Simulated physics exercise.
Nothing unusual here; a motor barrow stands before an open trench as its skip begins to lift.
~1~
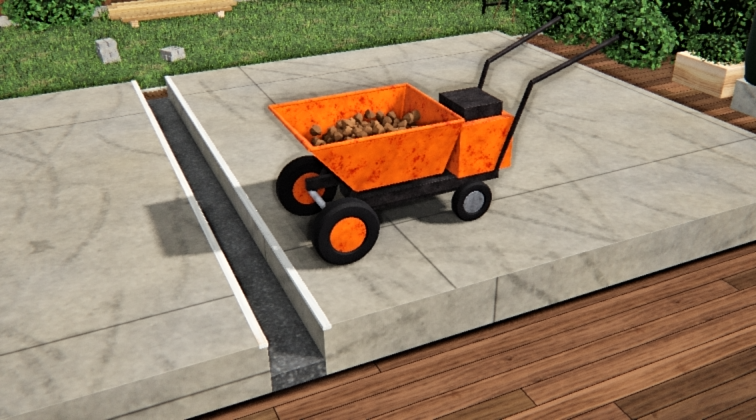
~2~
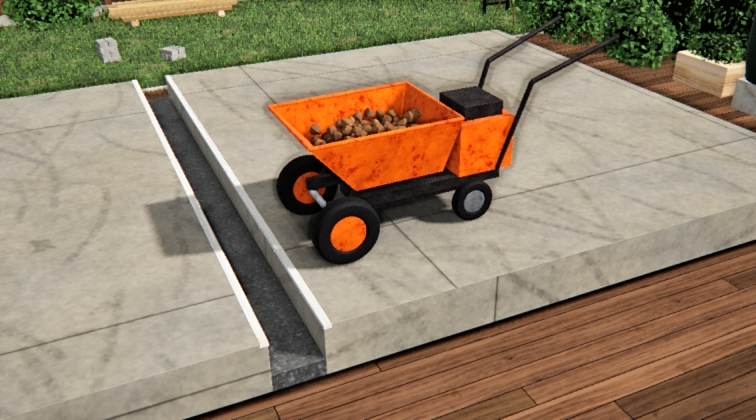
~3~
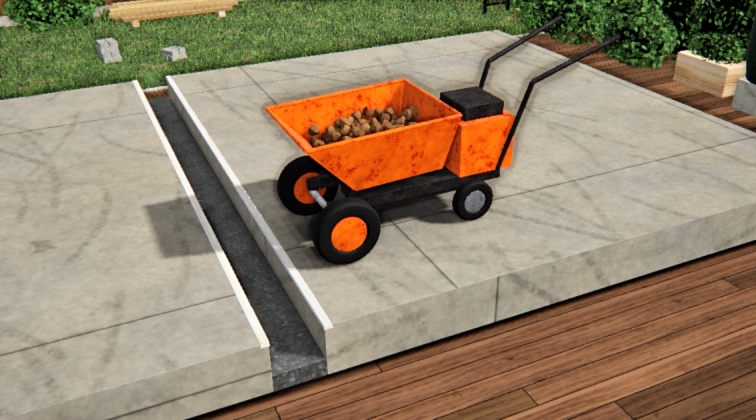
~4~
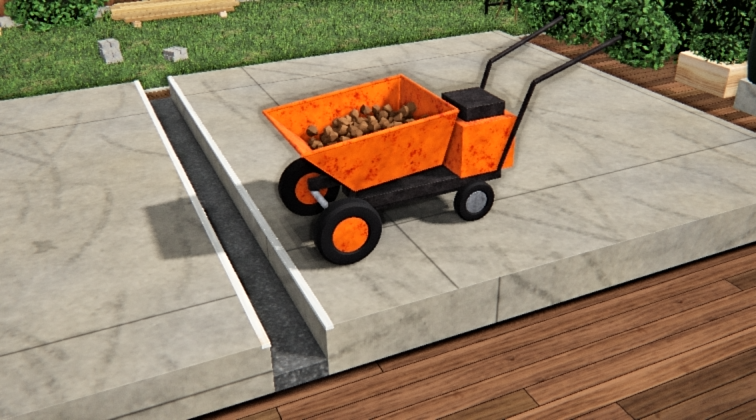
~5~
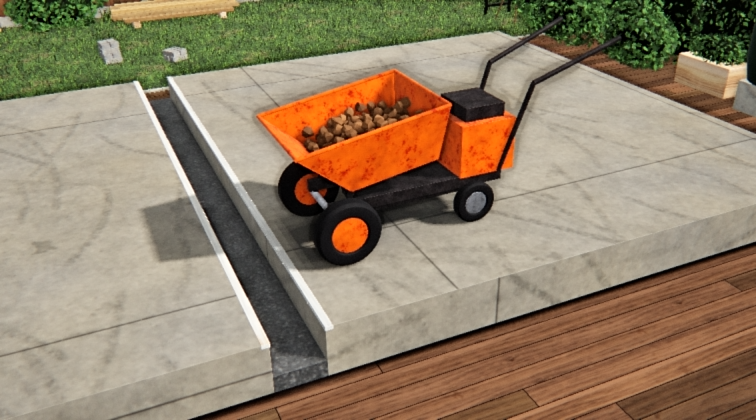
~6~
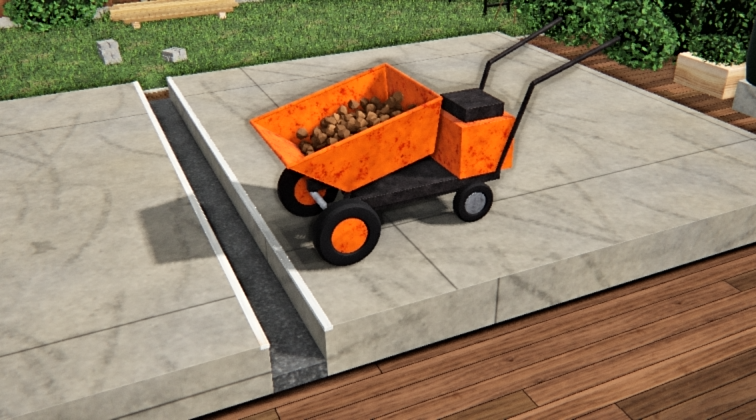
On a concrete patio beside a wooden deck, an orange motor barrow loaded with brown clods stood near a narrow trench, and its skip slowly tilted a little forward to the left while the wheels stayed put.
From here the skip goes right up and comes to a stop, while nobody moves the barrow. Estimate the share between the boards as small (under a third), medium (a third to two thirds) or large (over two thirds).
It is small.
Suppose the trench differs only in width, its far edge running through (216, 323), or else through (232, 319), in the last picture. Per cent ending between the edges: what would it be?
About 70 and 40 per cent.
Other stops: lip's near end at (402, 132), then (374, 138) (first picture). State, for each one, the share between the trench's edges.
60 %, then 90 %.
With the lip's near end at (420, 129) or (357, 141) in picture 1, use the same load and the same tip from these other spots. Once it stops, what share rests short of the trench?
Roughly 60 per cent, and 0 per cent.
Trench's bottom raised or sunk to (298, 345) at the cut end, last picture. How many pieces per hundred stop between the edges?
I'd guess close to 10 percent.
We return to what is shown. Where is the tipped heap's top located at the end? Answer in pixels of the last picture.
I'd put the summit somewhere around pixel (204, 252).
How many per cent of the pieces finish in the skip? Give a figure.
Roughly 5 in a hundred.
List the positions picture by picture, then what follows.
The first frame shows lip of the skip (310, 150), level; top of the load (378, 131), clay clods; first edge of the trench (309, 297); far edge (248, 313), the trench under half as wide as the skip, and about half as deep as wide.
The second frame shows lip of the skip (309, 150), level; top of the load (378, 129).
The third frame shows lip of the skip (307, 152), tipped barely; top of the load (386, 127).
The fourth frame shows lip of the skip (303, 156), tipped a little; top of the load (396, 126).
The fifth frame shows lip of the skip (296, 160), tipped a little; top of the load (391, 123).
The sixth frame shows lip of the skip (289, 167), tipped a little; top of the load (384, 119); first edge of the trench (310, 298); far edge (249, 314).
Just after the last frame, skip tipped steeply; every one in the skip.
A moment on, skip tipped right over; the larger part in the skip; just a few in or heaped over the trench; roughly a quarter beyond it; just a few falling.
Further on, skip tipped right over; about a tenth in the skip; about a tenth in or heaped over the trench; the larger part beyond it.
When it is over, skip tipped right over; about a tenth in the skip; about a tenth in or heaped over the trench; the larger part beyond it.
